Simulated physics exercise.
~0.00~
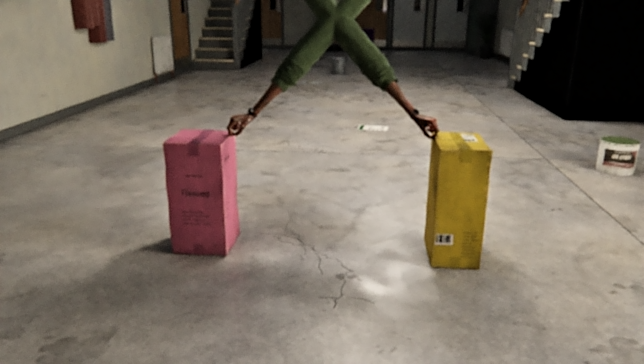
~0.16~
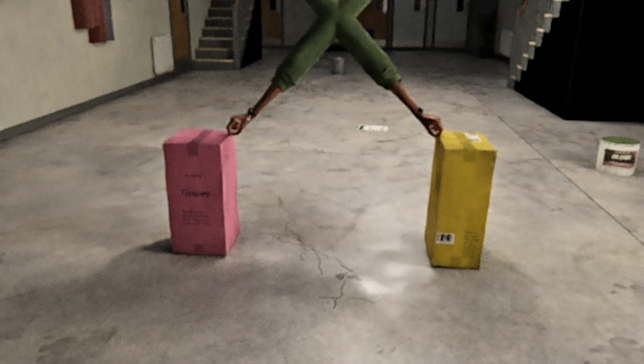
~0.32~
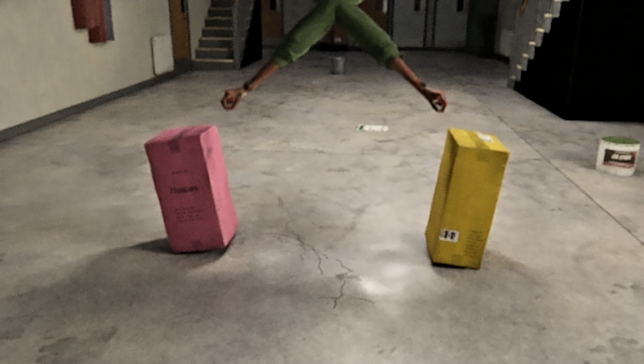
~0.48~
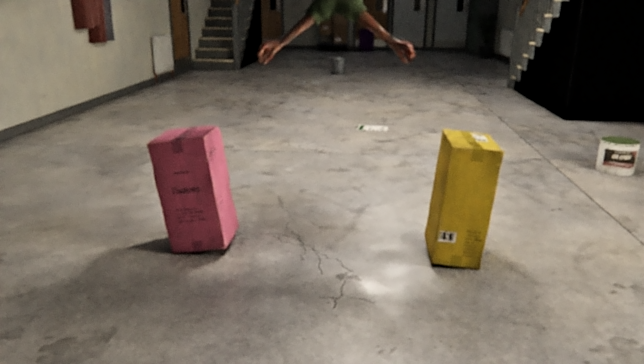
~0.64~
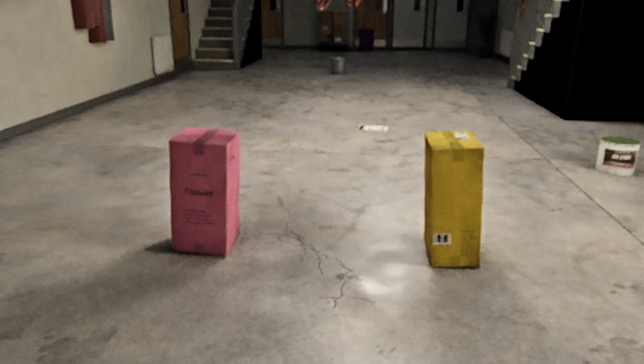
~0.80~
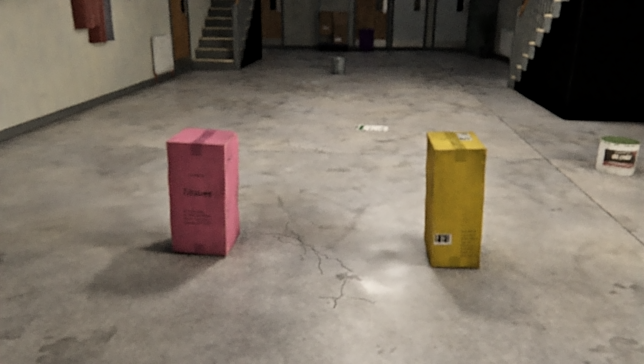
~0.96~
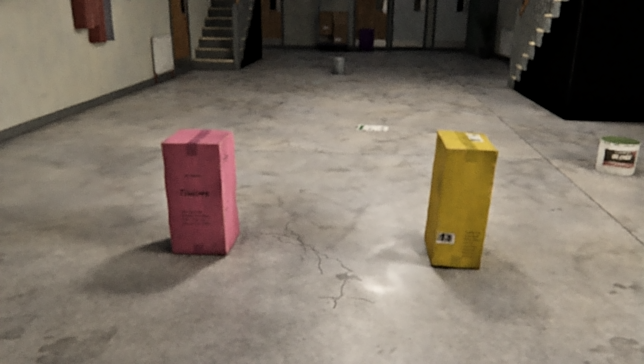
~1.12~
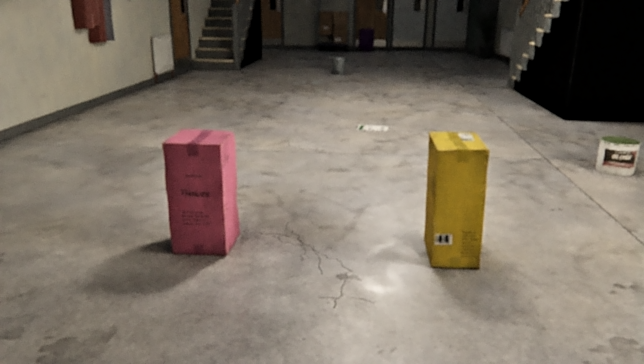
Two hands push a pink box and a yellow box, which tilt, then settle upright.
